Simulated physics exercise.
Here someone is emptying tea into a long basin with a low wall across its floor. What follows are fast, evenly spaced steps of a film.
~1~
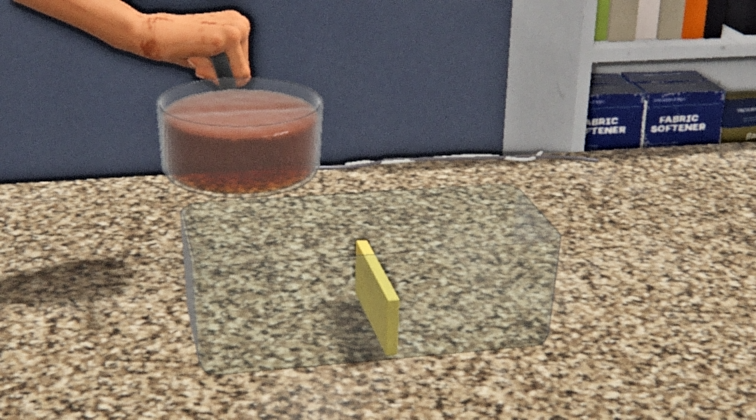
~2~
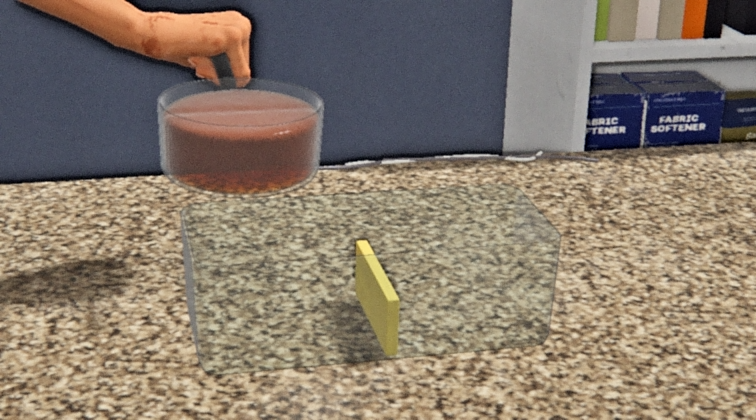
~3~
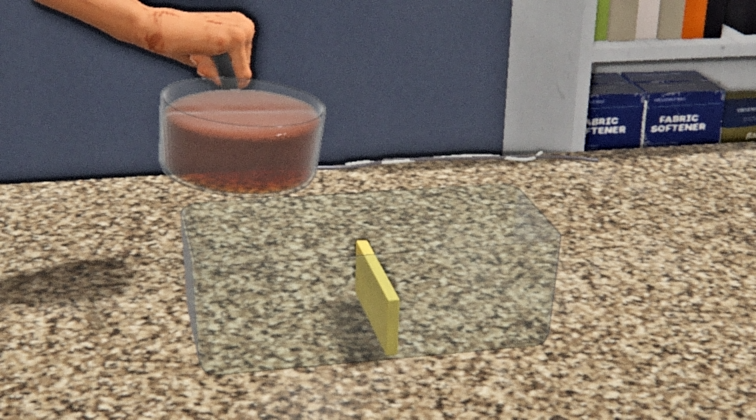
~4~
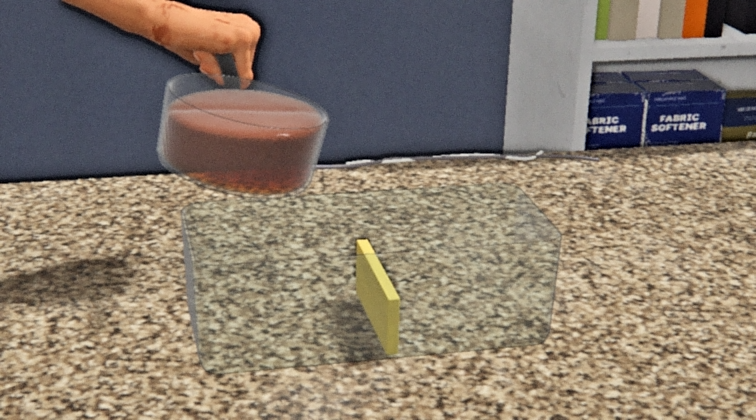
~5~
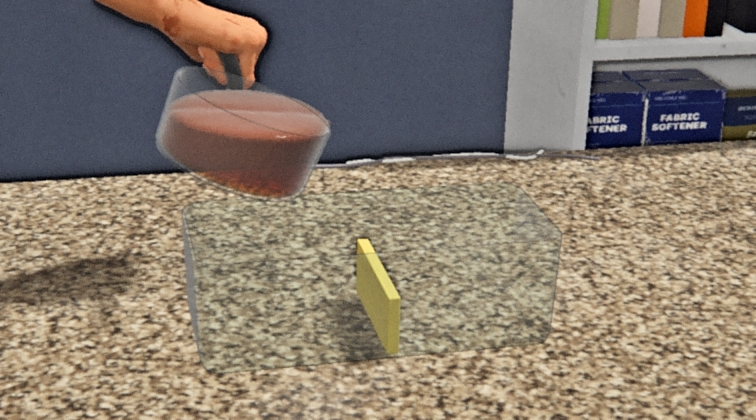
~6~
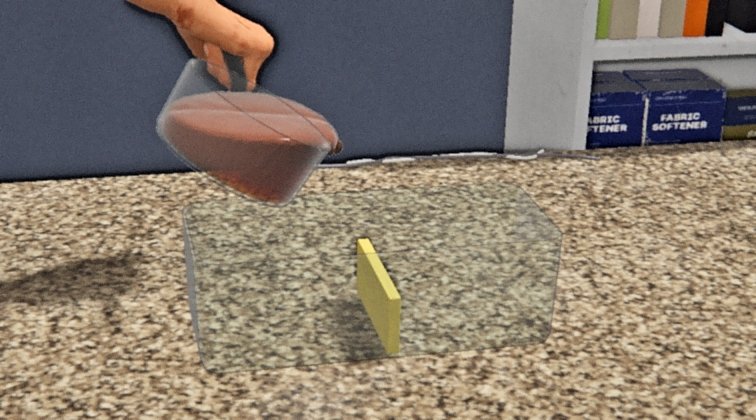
Glass bowl of reddish-brown liquid tilting rightward beneath a hand, its contents reaching the lip above a clear basin with a yellow divider.
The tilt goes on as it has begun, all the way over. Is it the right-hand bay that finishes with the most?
The left region takes the most.
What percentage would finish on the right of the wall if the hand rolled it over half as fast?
Near 45 in a hundred.
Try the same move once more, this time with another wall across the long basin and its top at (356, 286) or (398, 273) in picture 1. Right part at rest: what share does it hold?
It would come to roughly 50 per cent the first time and roughly 10 per cent the second.
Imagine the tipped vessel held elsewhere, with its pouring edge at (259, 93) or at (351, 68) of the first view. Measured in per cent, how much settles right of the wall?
It comes out at around 10 percent and then around 65 percent.
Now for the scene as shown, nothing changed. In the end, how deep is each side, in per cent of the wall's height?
40 % left, 20 % right.
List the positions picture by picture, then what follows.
In the first picture, it leans 0°; its right rim is at (320, 99); the tea meets the walls at (161, 114) and (316, 107); the long basin's rim runs from (187, 236) to (539, 212); the wall's top is at (377, 270).
In the second picture, it leans 1°; its right rim is at (321, 102); the tea meets the walls at (162, 114) and (317, 109).
In the third picture, it leans 6°; its right rim is at (323, 107); the tea meets the walls at (163, 112) and (318, 111).
In the fourth picture, it leans 13°; its right rim is at (325, 116); the tea meets the walls at (165, 110) and (322, 112).
In the fifth picture, it leans 21°; its right rim is at (327, 128); the tea meets the walls at (168, 110) and (324, 120); 2 per cent is over the edge.
In the sixth picture, it leans 32°; its right rim is at (326, 143); the tea meets the walls at (164, 112) and (320, 129); 6 per cent is over the edge.
A moment on, the tilt is 92° and 24 per cent is still to pour, 30 is left of the wall and 18 right of it.
Next, the tilt is 100° and 6 per cent is still to pour, 67 is left of the wall and 22 right of it.
Then the tilt is 100° and 1 per cent is still to pour, 68 is left of the wall and 23 right of it.
Later the tilt is 100° and 0 per cent is still to pour, 70 is left of the wall and 23 right of it.
At rest 70 per cent lies left of the wall, 23 right of it and 7 outside.
